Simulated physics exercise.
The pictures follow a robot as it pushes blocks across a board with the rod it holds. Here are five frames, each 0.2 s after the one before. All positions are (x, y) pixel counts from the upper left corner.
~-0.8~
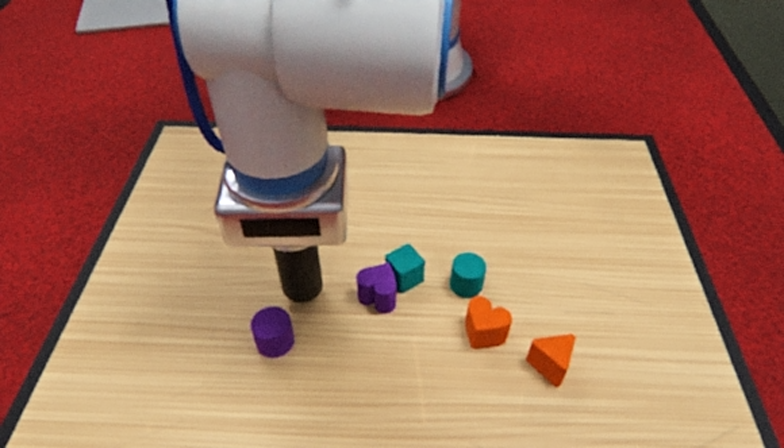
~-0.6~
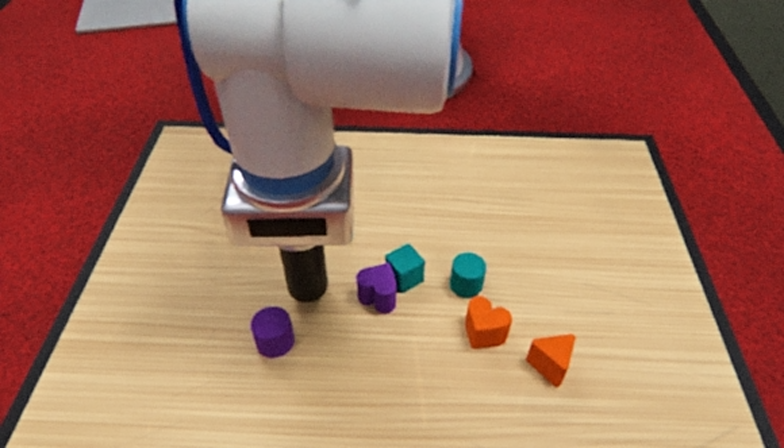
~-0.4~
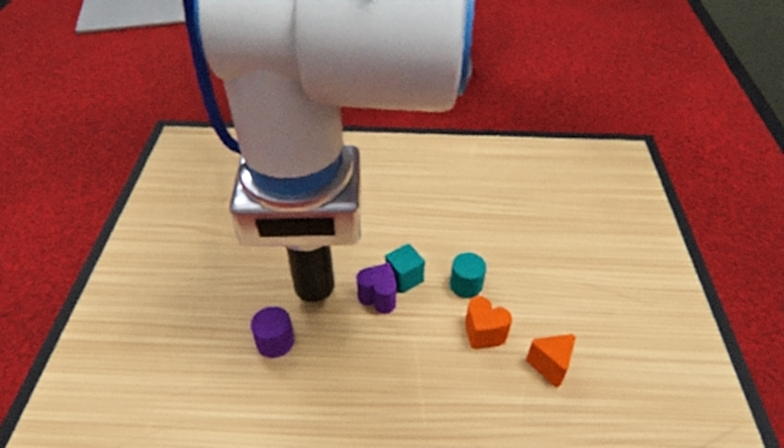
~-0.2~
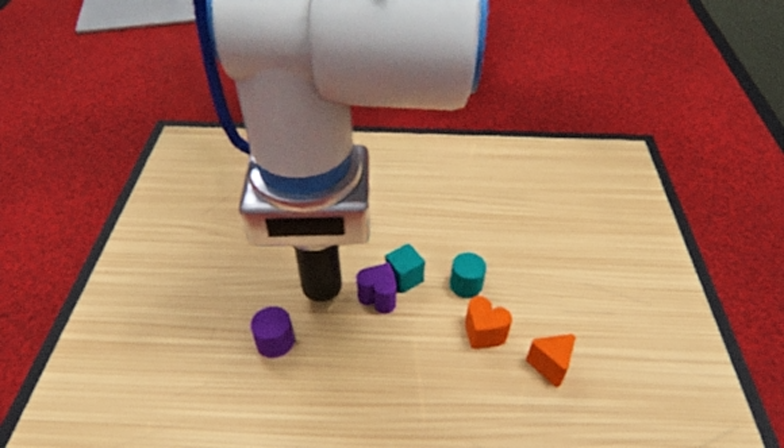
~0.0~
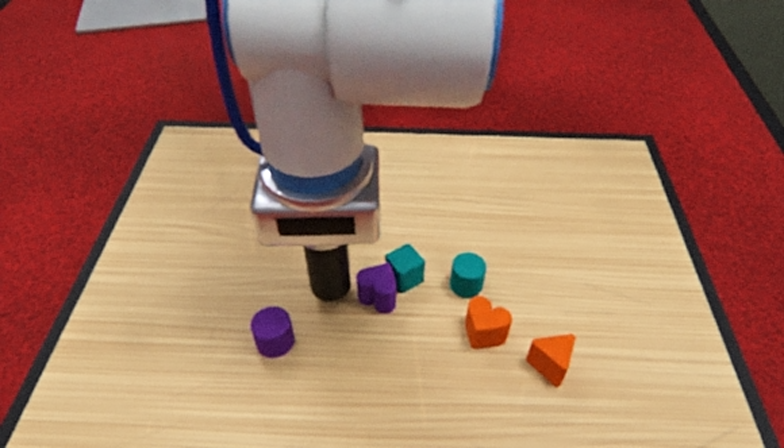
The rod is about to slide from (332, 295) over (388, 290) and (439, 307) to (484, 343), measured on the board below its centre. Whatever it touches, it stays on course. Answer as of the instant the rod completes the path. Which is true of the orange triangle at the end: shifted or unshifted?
By then it is displaced.
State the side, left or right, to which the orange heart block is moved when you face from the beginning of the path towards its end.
Right side.
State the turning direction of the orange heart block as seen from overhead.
From above, the turn goes clockwise.
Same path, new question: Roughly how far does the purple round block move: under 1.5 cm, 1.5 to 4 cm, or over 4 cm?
It will fall in the lowest band, under 1.5 cm.
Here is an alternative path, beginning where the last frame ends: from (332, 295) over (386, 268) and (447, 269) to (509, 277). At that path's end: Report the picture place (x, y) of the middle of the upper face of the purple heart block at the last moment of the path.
The centre of its top face lies at (404, 279).
What follows on the original path. One third of the way, rod at (390, 281); purple heart block at (430, 284), turned 35° clockwise; turquoise square block at (424, 253), turned 40° anticlockwise.
Two thirds of the way, rod at (441, 298); purple heart block at (481, 305), turned 45° clockwise; turquoise square block at (442, 248), turned 75° anticlockwise; orange heart block at (511, 330), turned 20° clockwise.
At the end, rod at (487, 334); purple round block not moved; purple heart block at (533, 324), turned 25° clockwise; turquoise square block at (442, 248), turned 75° anticlockwise; orange heart block at (558, 357), turned 75° clockwise; orange triangle at (590, 371), turned 60° anticlockwise.
